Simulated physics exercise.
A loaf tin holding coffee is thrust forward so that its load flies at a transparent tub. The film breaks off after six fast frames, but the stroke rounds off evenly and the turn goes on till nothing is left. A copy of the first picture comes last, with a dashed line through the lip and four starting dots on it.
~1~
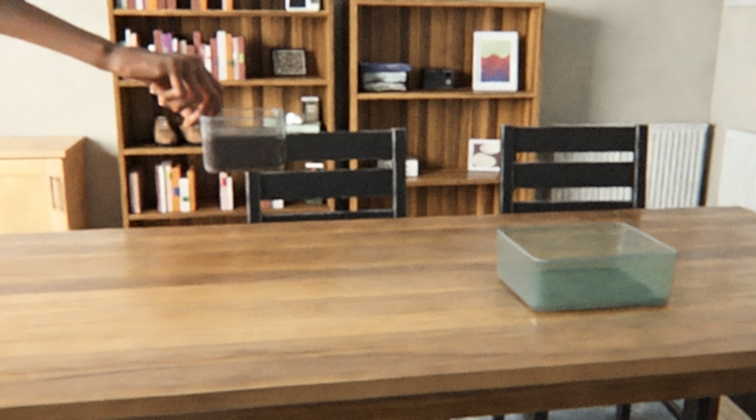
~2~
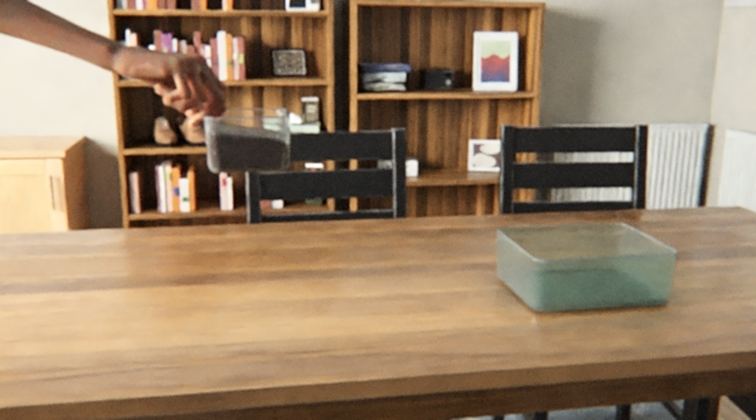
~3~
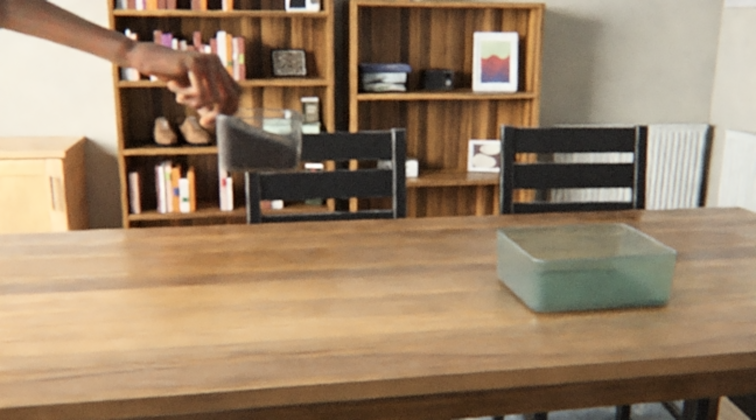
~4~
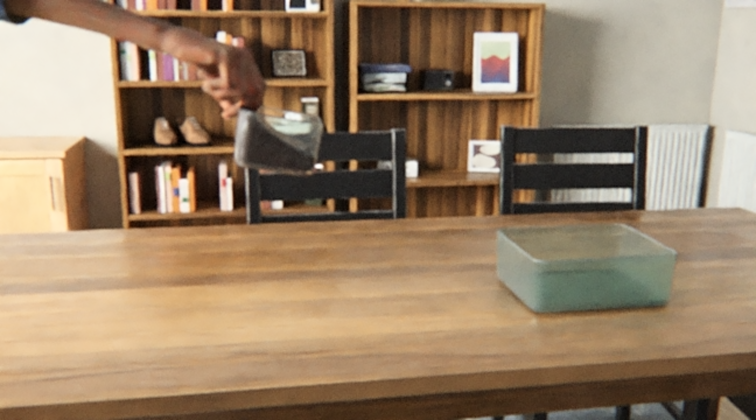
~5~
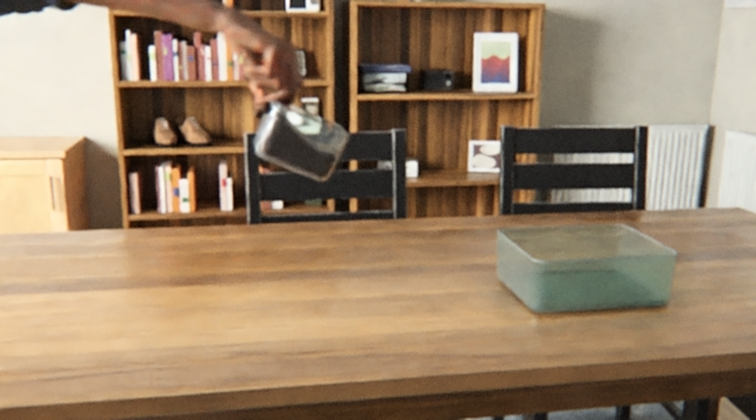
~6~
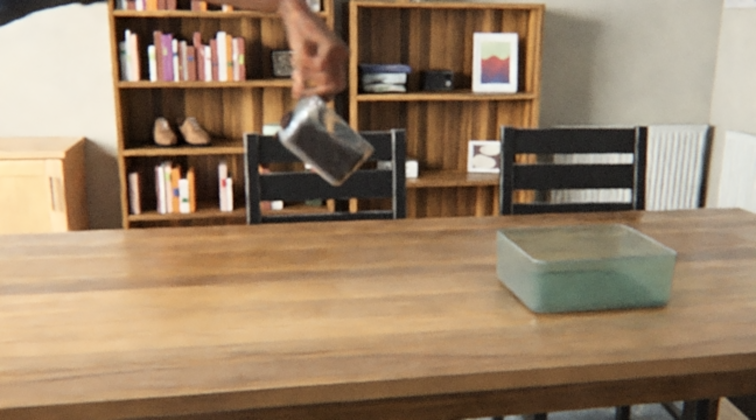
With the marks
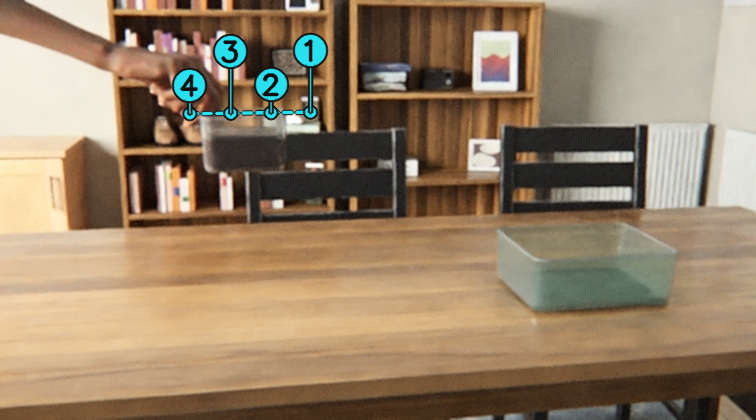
The footage shows a hand holding a small container of dark coffee above a wooden table, moving it rightward and slightly down while tipping it increasingly toward the right, as a transparent greenish tub sits still on the tabletop.
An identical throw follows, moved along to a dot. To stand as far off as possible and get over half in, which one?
Use spot 1.
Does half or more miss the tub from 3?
Yes, that goes wrong.
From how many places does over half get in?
One of the four.
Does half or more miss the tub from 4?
Yes, that goes wrong.
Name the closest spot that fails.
That is spot 2.
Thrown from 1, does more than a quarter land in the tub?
Yes.
On the marked copy, 1 at (310, 112); 2 at (271, 112); 3 at (230, 113); 4 at (189, 113).
With 1, about 64 % lands in the tub, 18 % falls short and 18 % goes beside or beyond.
With 2, about 19 % lands in the tub, 74 % falls short and 7 % goes beside or beyond.
With 3, about 0 % lands in the tub, 98 % falls short.
With 4, about 0 % lands in the tub, 100 % falls short.
